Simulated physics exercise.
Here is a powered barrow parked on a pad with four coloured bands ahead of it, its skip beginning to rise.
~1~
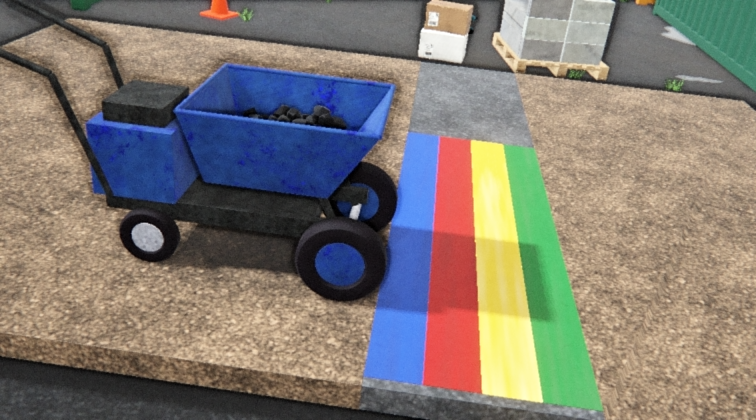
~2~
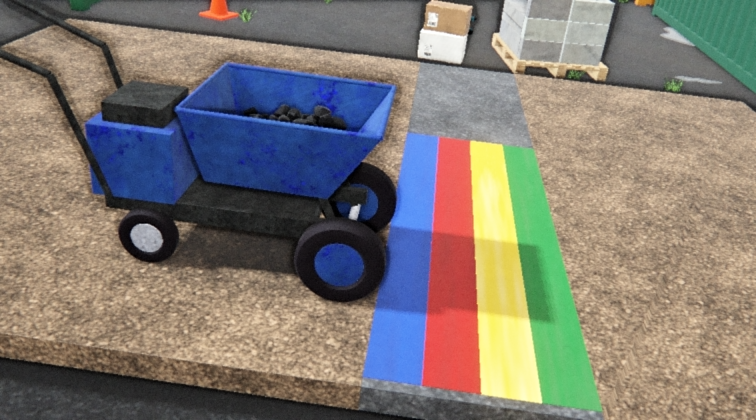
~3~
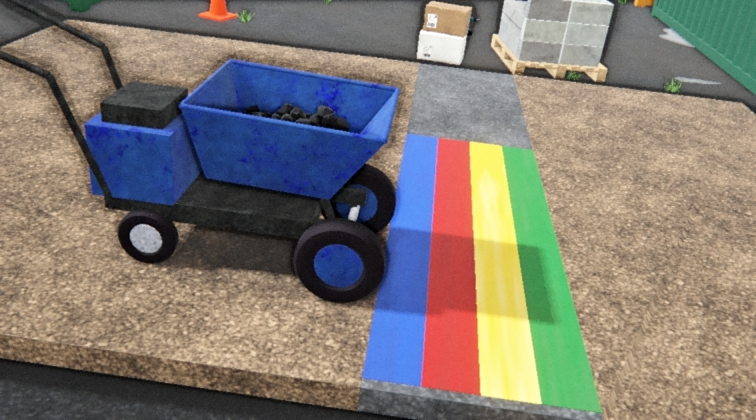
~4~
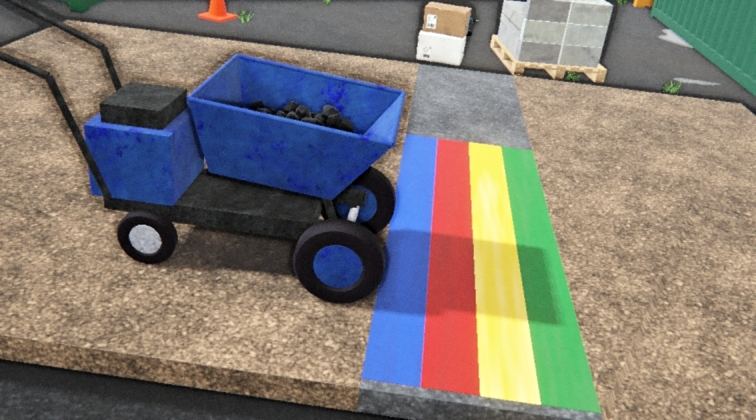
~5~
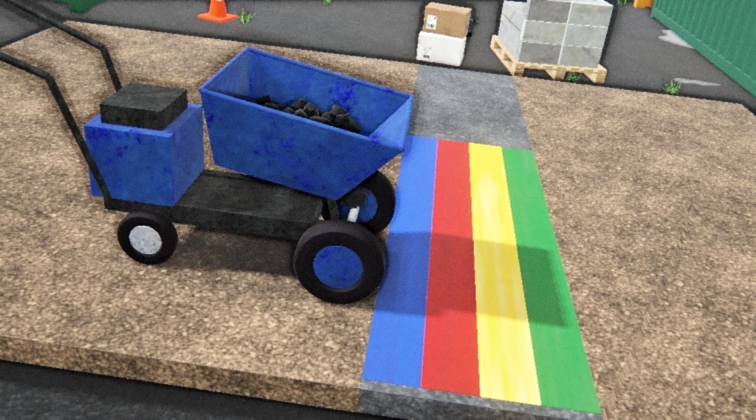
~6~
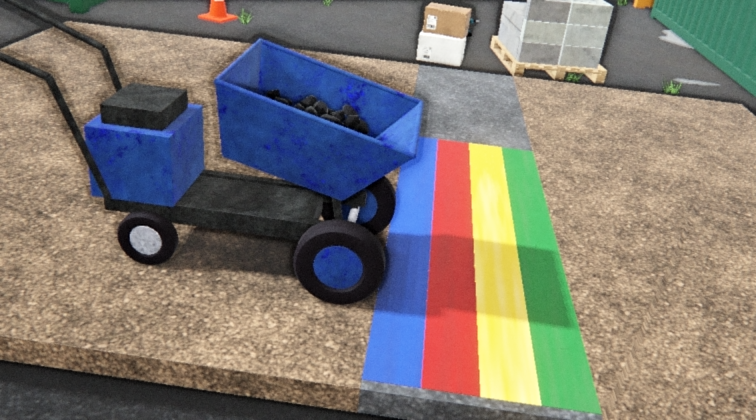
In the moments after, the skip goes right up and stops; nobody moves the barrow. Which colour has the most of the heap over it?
Most covered: The yellow band.
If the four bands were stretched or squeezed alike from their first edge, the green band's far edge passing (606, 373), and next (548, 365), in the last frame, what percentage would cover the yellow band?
First some 50, then 30 per cent.
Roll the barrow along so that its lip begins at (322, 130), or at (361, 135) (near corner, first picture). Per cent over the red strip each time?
Roughly 40 per cent, and 20 per cent.
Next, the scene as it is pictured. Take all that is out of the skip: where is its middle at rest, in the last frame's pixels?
Close to (508, 283).
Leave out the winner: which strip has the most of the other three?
Second comes the green strip.
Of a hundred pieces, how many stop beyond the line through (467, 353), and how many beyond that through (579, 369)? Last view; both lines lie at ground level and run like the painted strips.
Near 80 % and 10 %.
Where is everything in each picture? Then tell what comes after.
In the first picture, lip of the skip at (379, 138), level; top of the load at (289, 139), lumps of coal; blue strip at (399, 335); red strip at (453, 343); yellow strip at (508, 351); green strip at (563, 359).
In the second picture, lip of the skip at (380, 139), level; top of the load at (290, 139).
In the third picture, lip of the skip at (385, 141), tipped barely; top of the load at (293, 138).
In the fourth picture, lip of the skip at (392, 145), tipped a little; top of the load at (278, 128).
In the fifth picture, lip of the skip at (402, 150), tipped a little; top of the load at (286, 124).
In the sixth picture, lip of the skip at (413, 156), tipped a little; top of the load at (295, 120); blue strip at (397, 338); red strip at (451, 346); yellow strip at (506, 354); green strip at (561, 362).
Soon, skip tipped steeply; all in the skip.
A while on, skip tipped steeply; nearly all in the skip; a stray few over the yellow strip.
Towards the end, skip tipped right over; about half in the skip; a stray few over the red strip; about a third over the yellow strip; a small part over the green strip; a small part off the paint.
Finally, skip tipped right over; a small part in the skip; none over the blue strip; a small part over the red strip; about half over the yellow strip; about a quarter over the green strip; a small part off the paint.
